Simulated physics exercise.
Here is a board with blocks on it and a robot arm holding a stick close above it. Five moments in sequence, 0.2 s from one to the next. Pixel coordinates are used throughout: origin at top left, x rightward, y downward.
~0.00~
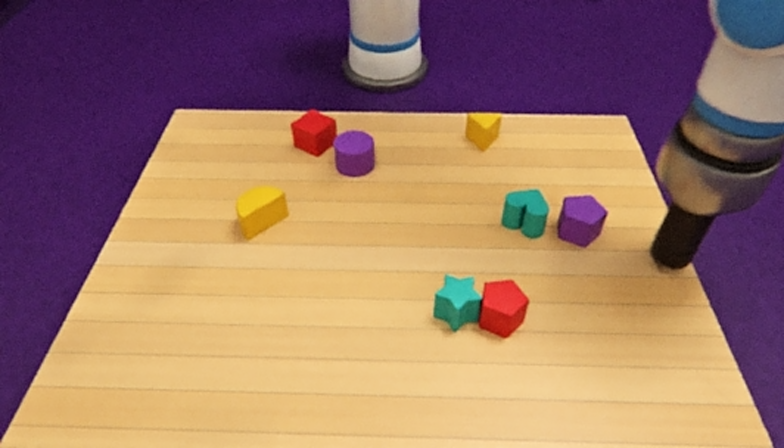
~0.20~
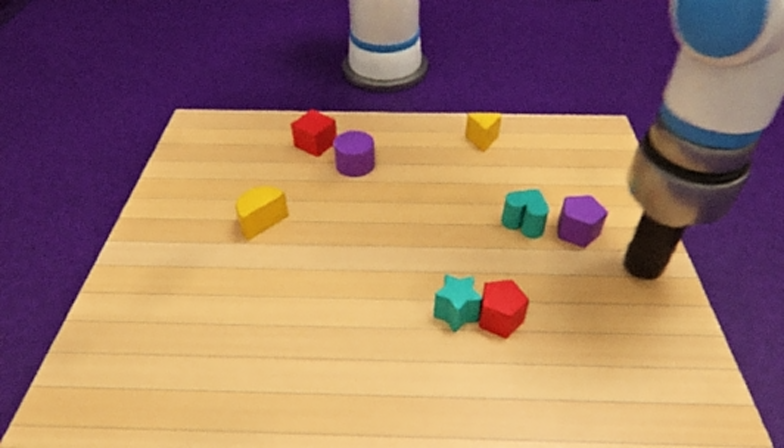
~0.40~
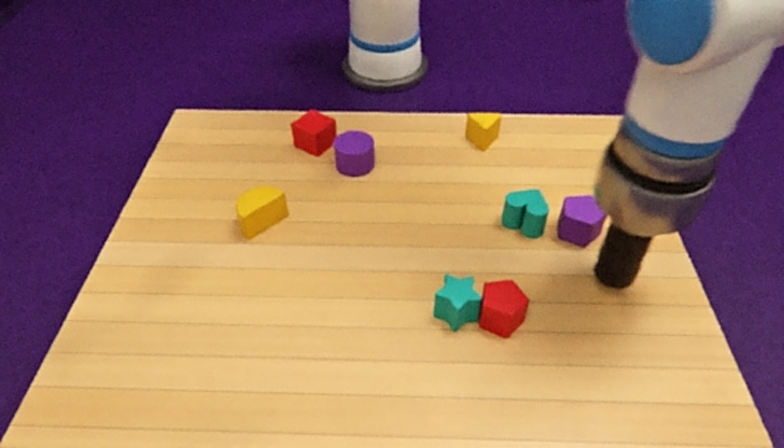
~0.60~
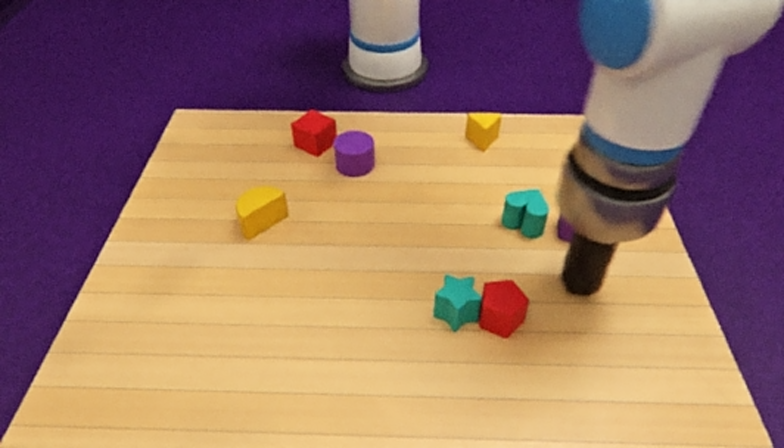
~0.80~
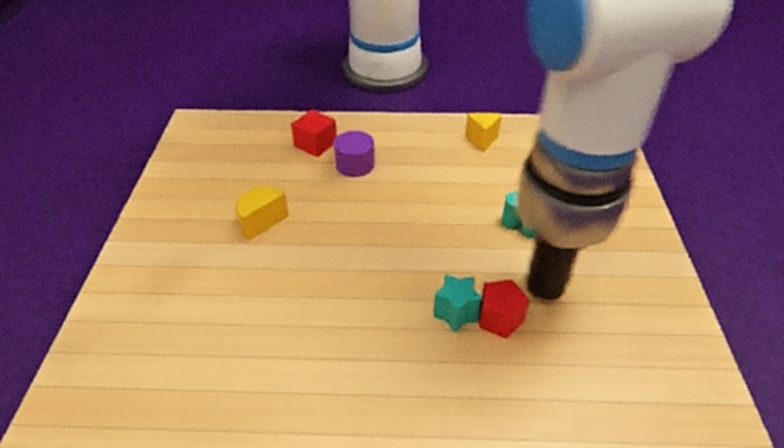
On a wooden board scattered with colourful blocks, a robot arm moved its black stick leftward from the right edge, passing in front of the purple block and nearing the red five-sided one, while the blocks stayed still.
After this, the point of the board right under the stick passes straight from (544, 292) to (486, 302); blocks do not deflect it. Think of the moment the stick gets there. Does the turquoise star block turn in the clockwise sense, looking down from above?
The answer is yes.
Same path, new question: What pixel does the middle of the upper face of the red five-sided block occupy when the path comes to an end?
(487, 312)
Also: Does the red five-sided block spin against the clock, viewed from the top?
Yes
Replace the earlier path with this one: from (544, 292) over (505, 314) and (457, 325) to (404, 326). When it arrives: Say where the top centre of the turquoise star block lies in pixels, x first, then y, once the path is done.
Near (370, 289).
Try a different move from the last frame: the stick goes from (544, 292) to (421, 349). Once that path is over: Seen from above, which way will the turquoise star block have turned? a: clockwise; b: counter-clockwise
Letter a.
What follows on the original path. Halfway along, stick (516, 290); red five-sided block (499, 301), turned 20° anticlockwise.
At the end, stick (488, 294); turquoise star block (449, 294), turned 45° clockwise; red five-sided block (487, 312), turned 50° anticlockwise; turquoise heart-shaped block in place.
